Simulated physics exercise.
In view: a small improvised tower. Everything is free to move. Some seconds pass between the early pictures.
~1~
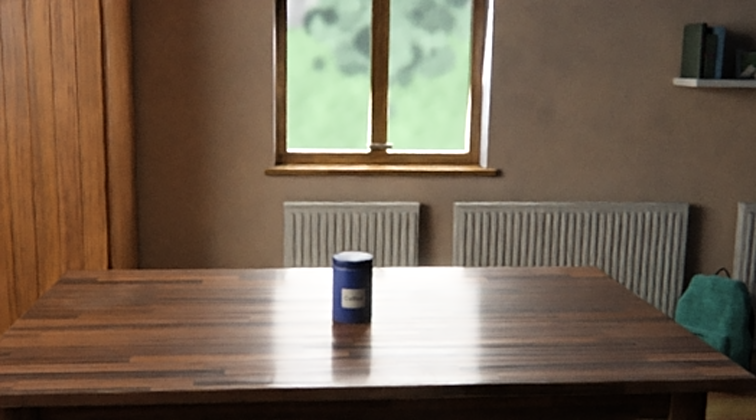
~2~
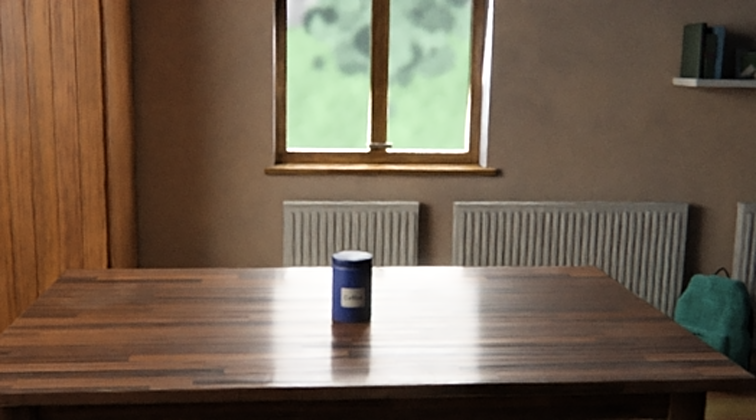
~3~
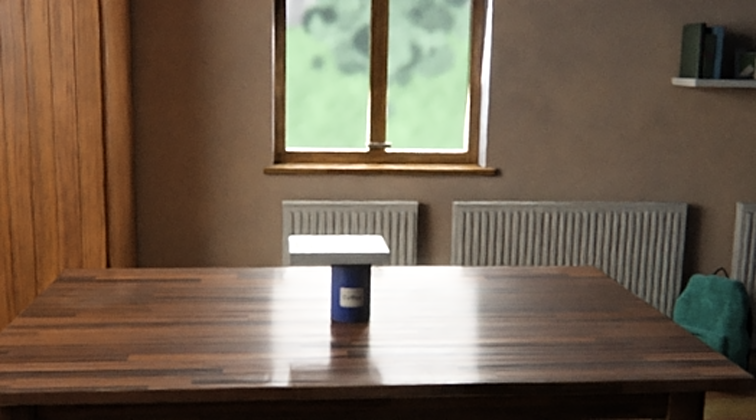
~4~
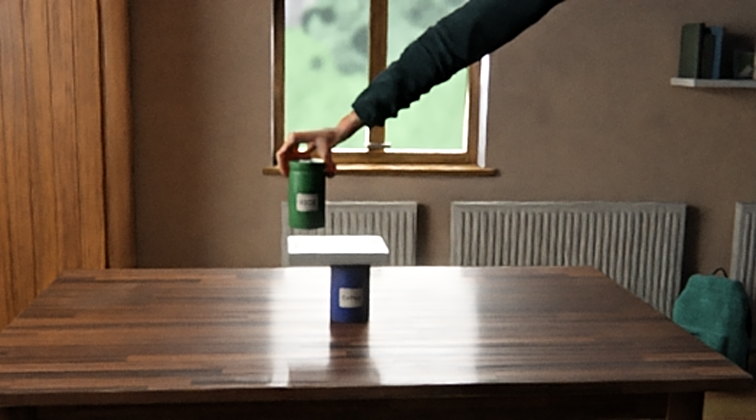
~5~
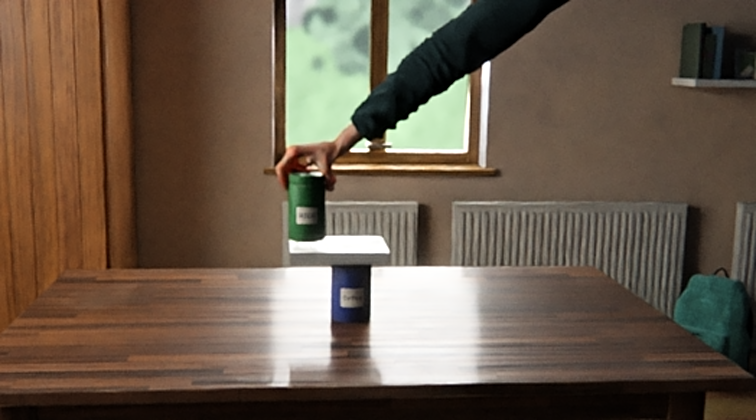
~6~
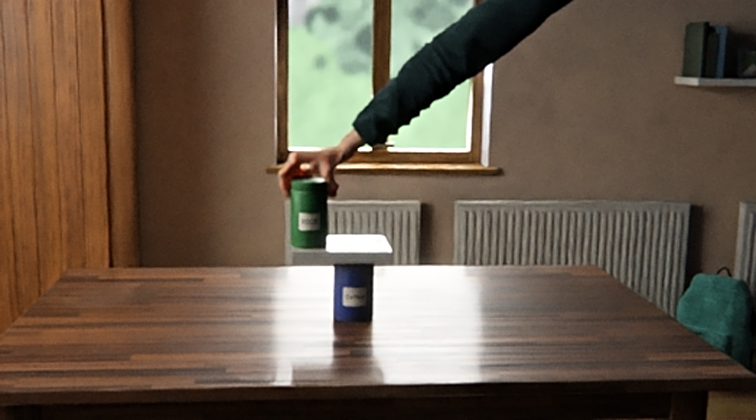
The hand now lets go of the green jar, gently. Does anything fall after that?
Here the stack gives way.
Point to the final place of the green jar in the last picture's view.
Near (248, 305).
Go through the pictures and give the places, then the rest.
In the first frame, the last thing is not in view yet; blue jar (353, 287).
In the second frame, the last thing is not in view yet; blue jar (352, 286).
In the third frame, the last thing is not in view yet; blue jar (351, 286).
In the fourth frame, coming down; green jar (307, 194); blue jar (350, 287).
In the fifth frame, coming down; green jar (307, 207); blue jar (351, 287).
In the sixth frame, in place under the hand; green jar (309, 213); blue jar (354, 286).
Then, 0.40 s later than the last frame, green jar now fallen; white book tilted by 47°.
Then, 0.50 s later than the last frame, white book now fallen.
Then, 0.60 s later than the last frame, things are still on the move.
Then, 0.90 s later than the last frame, as before.
When it is over, fallen, green jar and white book; blue jar as before. End places, in pixels of the last picture, green jar near (248, 305). The stack loses its balance.
